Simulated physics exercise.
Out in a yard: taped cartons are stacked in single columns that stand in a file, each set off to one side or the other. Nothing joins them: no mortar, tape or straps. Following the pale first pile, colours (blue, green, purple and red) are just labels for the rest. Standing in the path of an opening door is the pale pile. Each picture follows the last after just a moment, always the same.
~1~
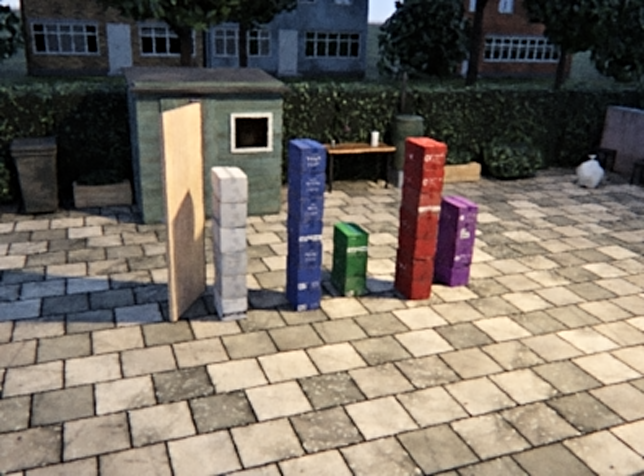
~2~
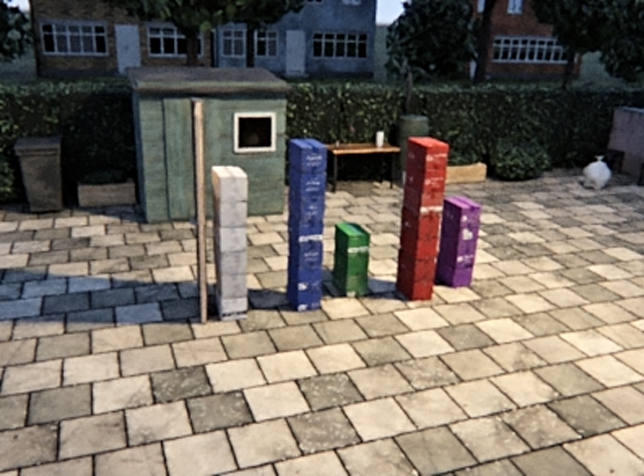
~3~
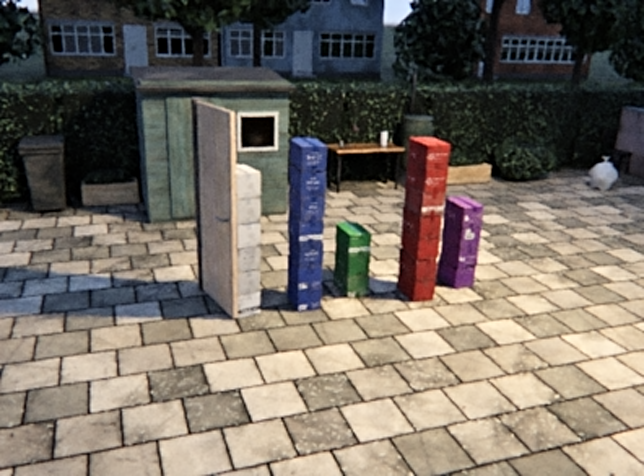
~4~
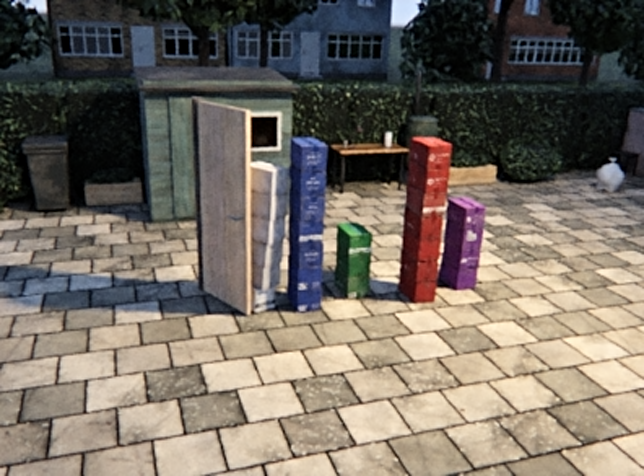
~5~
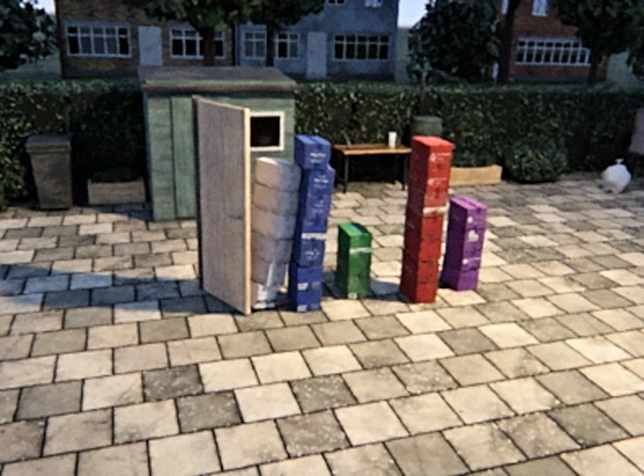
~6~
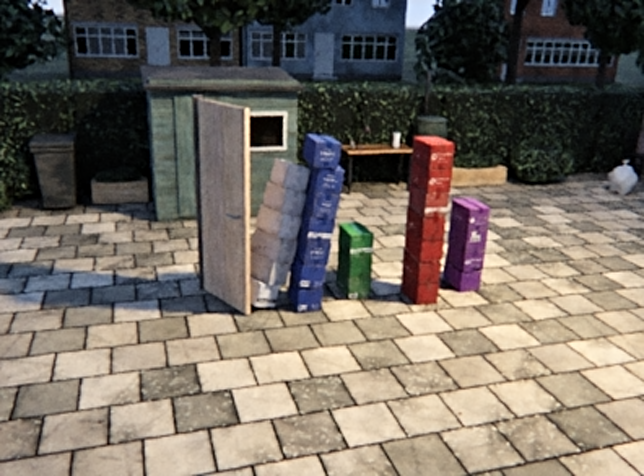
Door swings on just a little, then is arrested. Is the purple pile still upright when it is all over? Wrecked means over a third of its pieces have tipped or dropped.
No.
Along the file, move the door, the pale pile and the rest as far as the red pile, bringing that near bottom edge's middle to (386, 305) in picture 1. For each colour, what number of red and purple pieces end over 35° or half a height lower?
I'd count red at 7 and purple at 4.
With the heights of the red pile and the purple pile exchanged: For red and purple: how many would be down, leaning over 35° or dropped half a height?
Pile by pile: Red 3; purple 7.
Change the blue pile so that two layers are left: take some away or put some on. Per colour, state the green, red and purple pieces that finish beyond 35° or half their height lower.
The end counts by colour are green 0, red 0 and purple 0.
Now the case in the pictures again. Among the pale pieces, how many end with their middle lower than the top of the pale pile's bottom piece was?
Counting them up gives 6.
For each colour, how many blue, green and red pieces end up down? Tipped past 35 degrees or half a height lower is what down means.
Once everything settles, the down count is blue 7, green 3 and red 7.
Soon after the last picture, 6 of the pale pile down; none of the 4 purple cartons down (7 of 21 in all colours); top purple carton unmoved; top blue carton leaning well over, about its own height lower.
A little later, 6 of the pale pile down; 4 of the 4 purple cartons down (21 of 21 in all colours); top purple carton leaning well over, half its height lower; top red carton on its side.
At rest, 6 of the pale pile down; 4 of the 4 purple cartons down (21 of 21 in all colours); top purple carton on its side; top red carton upside down. As the last picture would show them, middles, top purple carton near (570, 256).
